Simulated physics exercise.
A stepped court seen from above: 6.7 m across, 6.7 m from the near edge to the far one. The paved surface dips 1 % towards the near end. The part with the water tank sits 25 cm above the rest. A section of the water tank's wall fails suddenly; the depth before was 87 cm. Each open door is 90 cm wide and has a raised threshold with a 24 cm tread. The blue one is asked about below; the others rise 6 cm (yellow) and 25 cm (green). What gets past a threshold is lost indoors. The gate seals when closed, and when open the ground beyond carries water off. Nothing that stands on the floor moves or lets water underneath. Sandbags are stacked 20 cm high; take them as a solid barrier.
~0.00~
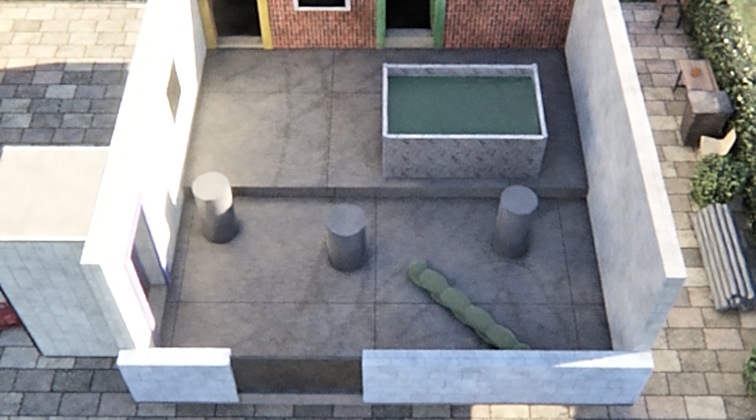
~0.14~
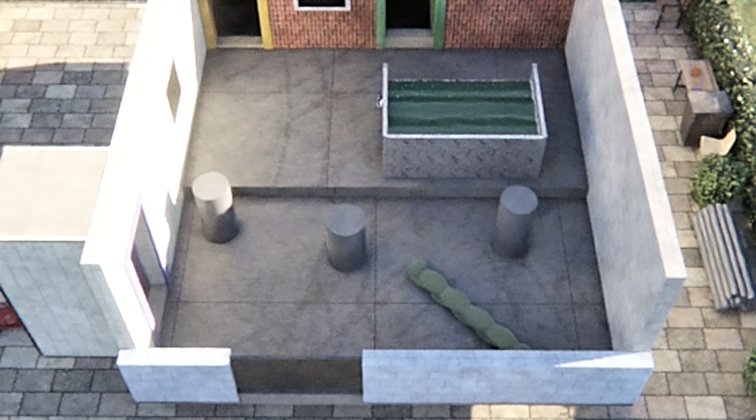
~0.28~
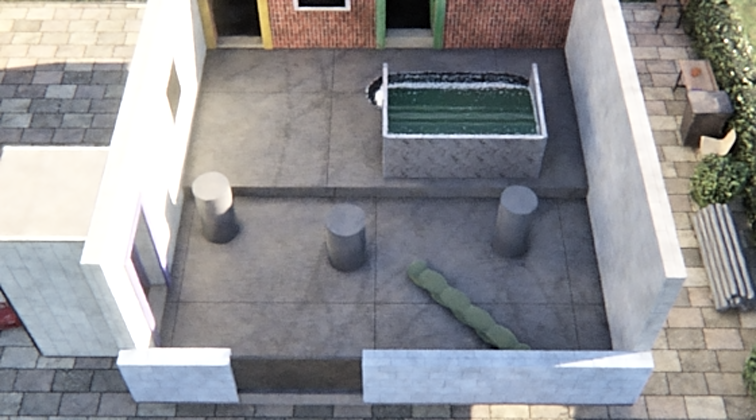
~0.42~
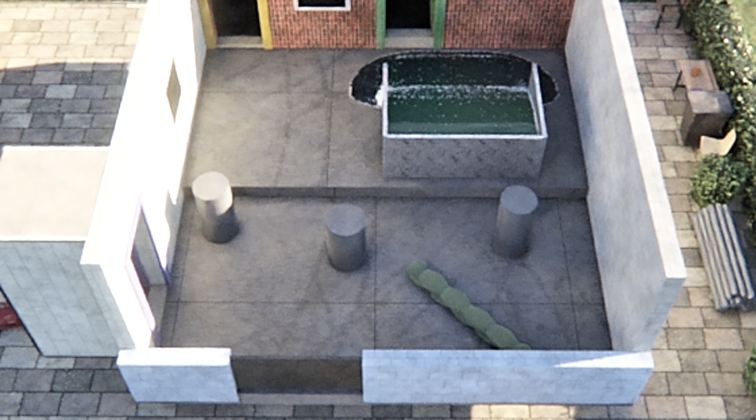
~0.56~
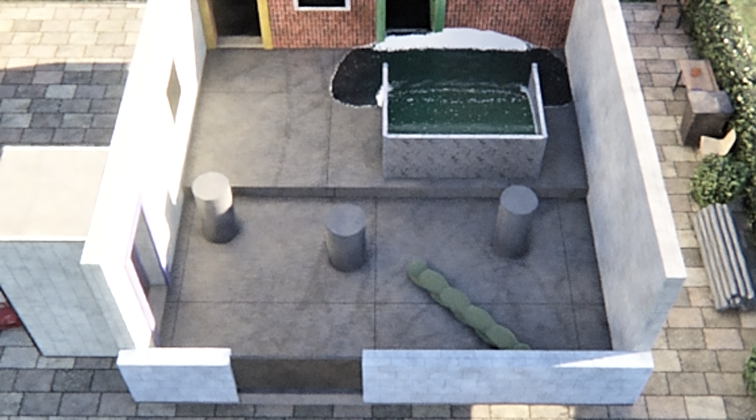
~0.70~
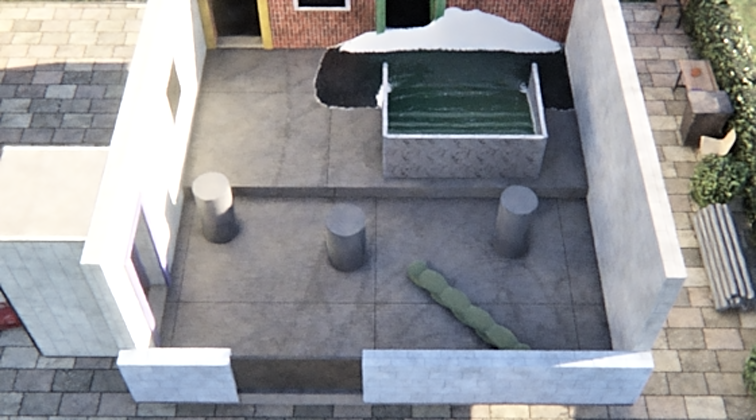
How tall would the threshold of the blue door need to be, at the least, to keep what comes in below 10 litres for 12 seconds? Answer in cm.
Close to 7.5 cm is just enough.
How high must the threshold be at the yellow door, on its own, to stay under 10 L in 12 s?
Roughly 18 cm at yellow.
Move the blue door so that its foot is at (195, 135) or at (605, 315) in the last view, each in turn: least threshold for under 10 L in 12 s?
Roughly 13.5 and 11.0 cm.
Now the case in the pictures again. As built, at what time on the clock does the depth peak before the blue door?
At about 11.5 s.
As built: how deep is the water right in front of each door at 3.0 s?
In cm: Blue 0, yellow 13, green 17.
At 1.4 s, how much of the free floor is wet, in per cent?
Near 20 per cent is wet.
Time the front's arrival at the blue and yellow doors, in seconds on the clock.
Arrival: Blue 3.6 s, yellow 1.3 s.
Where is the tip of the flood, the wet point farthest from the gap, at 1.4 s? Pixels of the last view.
At about (227, 48).
After 1.4 s water covers 20 % of the floor, deepest (68 cm) near (564, 49); it has not reached the blue door.
After 3.0 s water covers 50 % of the floor, deepest (28 cm) near (215, 61); it has not reached the blue door.
After 12.0 s water covers 90 % of the floor, deepest (20 cm) near (153, 378); 10 cm at the blue door, 0 litres in over its 11 cm threshold.
At the blue door as built, the water arrived by 3.6 s and peaked near 11 cm at 11.6 s.
With a threshold of 6 cm, 18 litres would have come in within the 12 s; with 9.5 cm, 2 litres. So under 10 litres takes about 7.5 cm.
